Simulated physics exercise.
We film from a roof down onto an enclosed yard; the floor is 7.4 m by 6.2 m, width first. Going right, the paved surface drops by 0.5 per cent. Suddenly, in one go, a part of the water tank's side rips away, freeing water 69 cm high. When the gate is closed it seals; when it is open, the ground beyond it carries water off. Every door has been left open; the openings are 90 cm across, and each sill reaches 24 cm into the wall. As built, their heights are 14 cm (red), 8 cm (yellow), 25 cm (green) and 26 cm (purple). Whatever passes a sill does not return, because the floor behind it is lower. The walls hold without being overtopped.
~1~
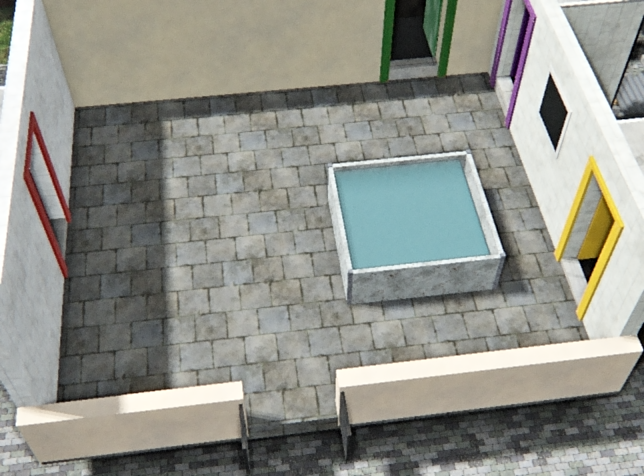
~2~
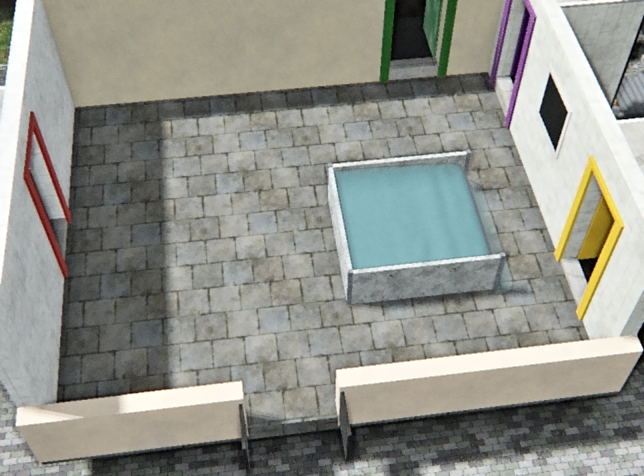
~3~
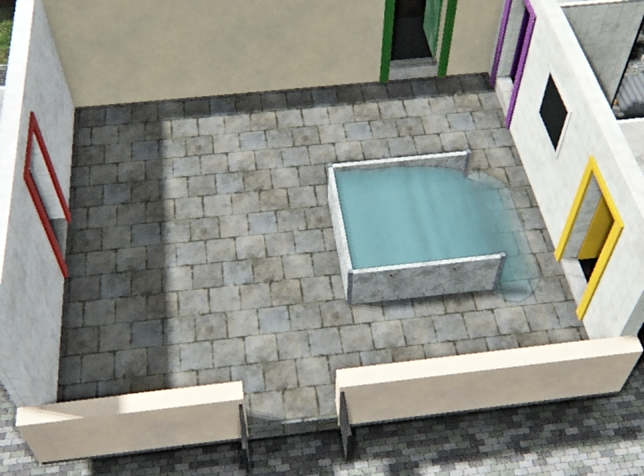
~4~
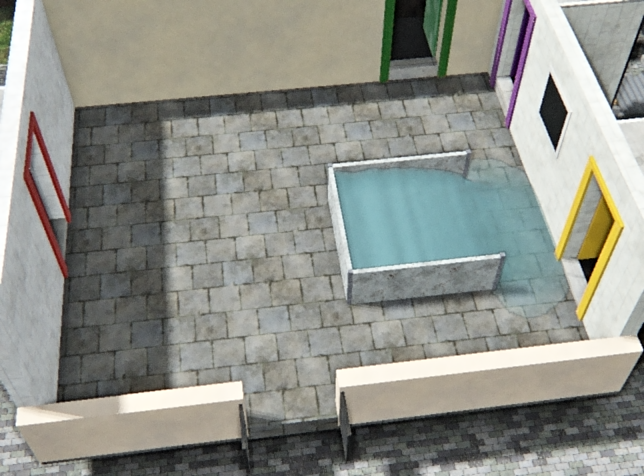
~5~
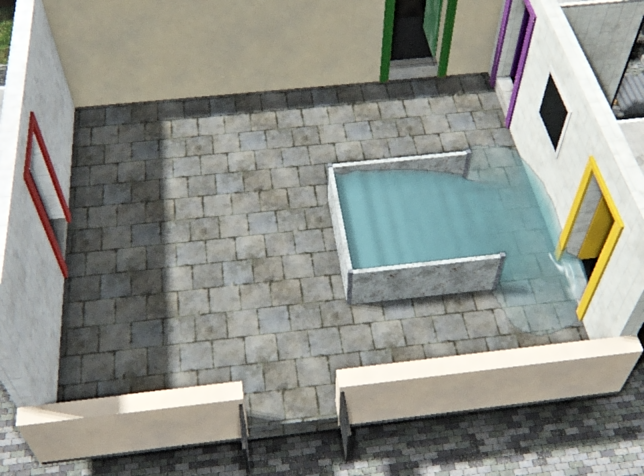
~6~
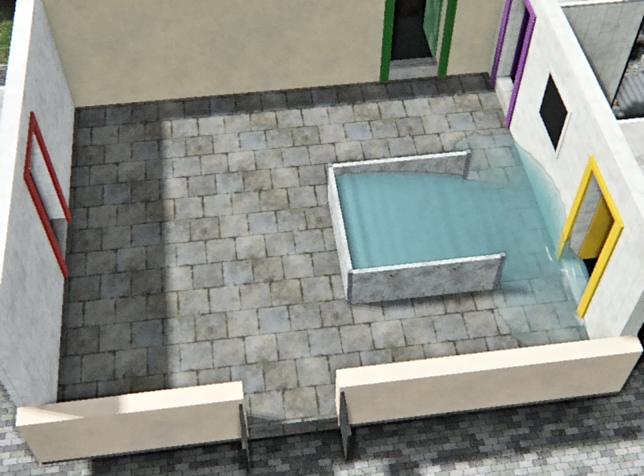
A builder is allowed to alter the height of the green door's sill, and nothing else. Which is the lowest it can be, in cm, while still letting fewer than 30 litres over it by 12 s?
No lower than about 18 cm.
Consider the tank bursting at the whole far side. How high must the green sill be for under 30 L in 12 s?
At least roughly 30 centimetres tall.
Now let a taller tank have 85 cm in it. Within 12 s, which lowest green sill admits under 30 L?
About 23 centimetres.
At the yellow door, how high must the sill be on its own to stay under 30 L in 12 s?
The yellow door needs around 32 cm.
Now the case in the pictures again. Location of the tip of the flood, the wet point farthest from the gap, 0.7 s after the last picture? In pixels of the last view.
Pixel: About (489, 74).
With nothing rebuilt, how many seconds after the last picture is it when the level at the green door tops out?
Peak time: About 1.8 s.
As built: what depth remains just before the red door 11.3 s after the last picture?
About 5.0 centimetres deep.
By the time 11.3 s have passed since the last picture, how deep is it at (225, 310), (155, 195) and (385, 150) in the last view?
Ordered as asked: 6, 5, 2 cm.
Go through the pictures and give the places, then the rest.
The first frame shows the water tank at (412, 212) is whole and still, 69 cm deep; the green door at (418, 34) is dry.
In the second frame, water pours out at (477, 225) and has run 0.2 m, to (507, 284); about 8 cm deep outside, 69 cm at the back.
In the third frame, water pours out at (477, 226) and has run 0.7 m, to (534, 278); about 12 cm deep outside, 69 cm at the back.
In the fourth frame, water pours out at (477, 227) and has run 1.1 m, to (529, 179); about 11 cm deep outside, 68 cm at the back.
In the fifth frame, water pours out at (477, 228) and has run 1.4 m, to (583, 273); about 13 cm deep outside, 60 cm at the back.
In the sixth frame, the front is at (588, 336), 1.5 m from the gap at (477, 227); 3.8 m2 of floor is wet, 58 cm left at the back; the green door at (418, 34), 3.7 m from the gap, is still 2.1 m from the nearest water.
Then, 0.7 s after the last picture water covers 15 % of the floor, deepest (52 cm) near (536, 229); it has not reached the green door.
Then, 2.3 s after the last picture water covers 35 % of the floor, deepest (35 cm) near (601, 369); 25 cm at the green door, 1 litre in over its 25 cm sill.
Then, 11.3 s after the last picture water covers 100 % of the floor, deepest (10 cm) near (330, 250); 5 cm at the green door, 2 litres in over its 25 cm sill.
At the green door as built, the water peaked near 26 cm, 1.9 s after the last picture.
Run again over the same 12 s with other heights there, 46 litres in over 15.5 cm, 12 litres over 21 cm. The limit of 30 litres is kept from about 18 cm up.
